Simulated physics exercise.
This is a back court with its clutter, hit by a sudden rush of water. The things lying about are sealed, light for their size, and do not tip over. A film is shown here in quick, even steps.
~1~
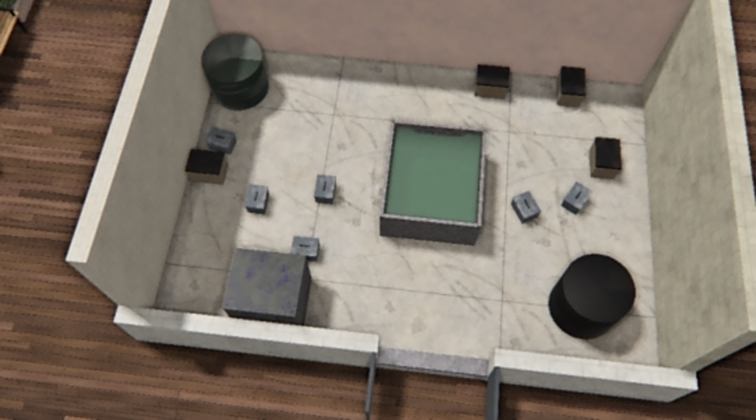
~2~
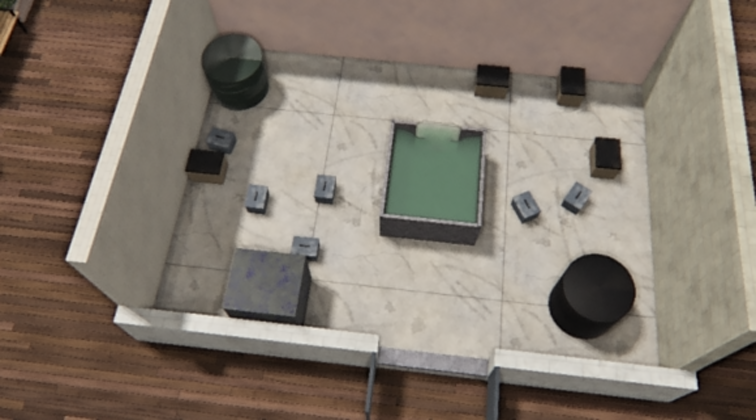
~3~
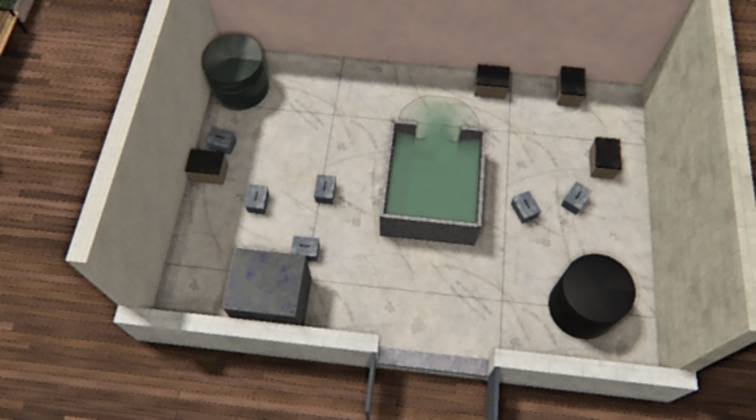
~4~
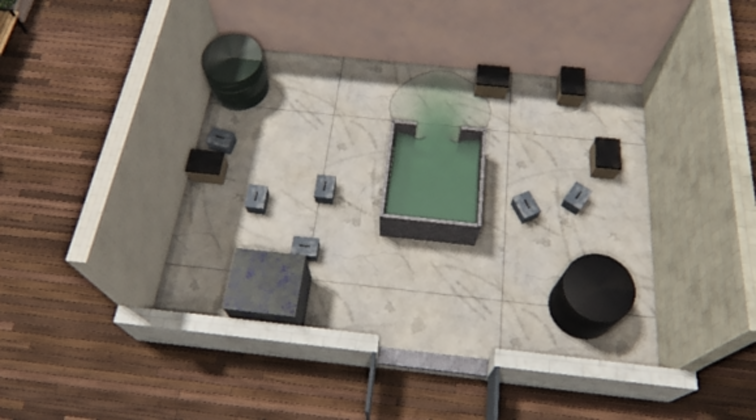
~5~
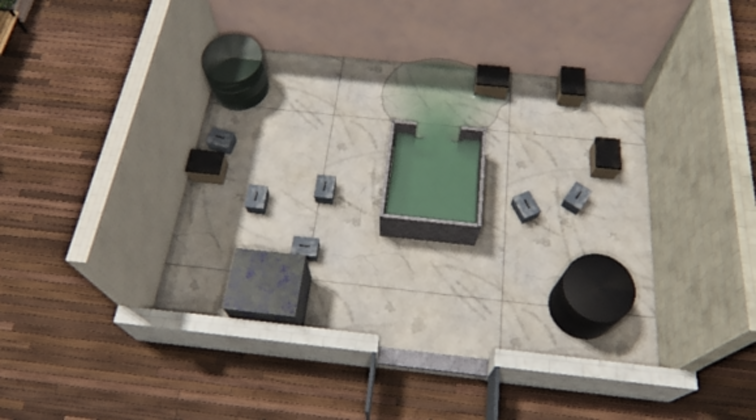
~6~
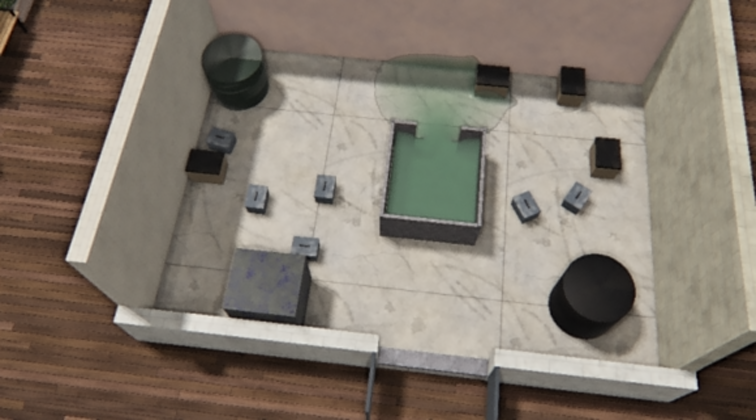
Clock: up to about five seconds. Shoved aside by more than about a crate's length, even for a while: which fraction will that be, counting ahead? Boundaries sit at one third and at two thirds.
The portion moved well away stays in the lowest third.
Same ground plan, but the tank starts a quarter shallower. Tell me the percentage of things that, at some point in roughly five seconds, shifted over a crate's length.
20 in a hundred, or close to it.
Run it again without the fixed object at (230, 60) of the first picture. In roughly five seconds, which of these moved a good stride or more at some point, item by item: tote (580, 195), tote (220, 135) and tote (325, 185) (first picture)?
Taking them in turn, the first stayed within range, the second traveled far, and the third stayed within range.
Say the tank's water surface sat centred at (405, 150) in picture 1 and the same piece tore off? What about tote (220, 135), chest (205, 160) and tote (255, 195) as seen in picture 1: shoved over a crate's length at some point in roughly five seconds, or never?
First never went far, then never went far, then never went far.
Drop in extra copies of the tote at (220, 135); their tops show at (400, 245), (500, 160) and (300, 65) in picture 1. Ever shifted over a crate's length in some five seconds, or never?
So, in order, the copies go nowhere much, nowhere much, a long way.
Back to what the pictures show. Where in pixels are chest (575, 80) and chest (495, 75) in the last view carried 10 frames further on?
The first should be near (607, 92), the second near (578, 80).
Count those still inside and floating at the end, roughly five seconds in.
I get 1.
A moment on, 0 of 10 are well off their spots; 0 afloat.
Next, 2 of 10 are well off their spots; 1 afloat.
Later, 2 of 10 are well off their spots; 2 afloat.
In the end, 2 of 10 are well off their spots, and 2 have been at some point; 1 afloat.
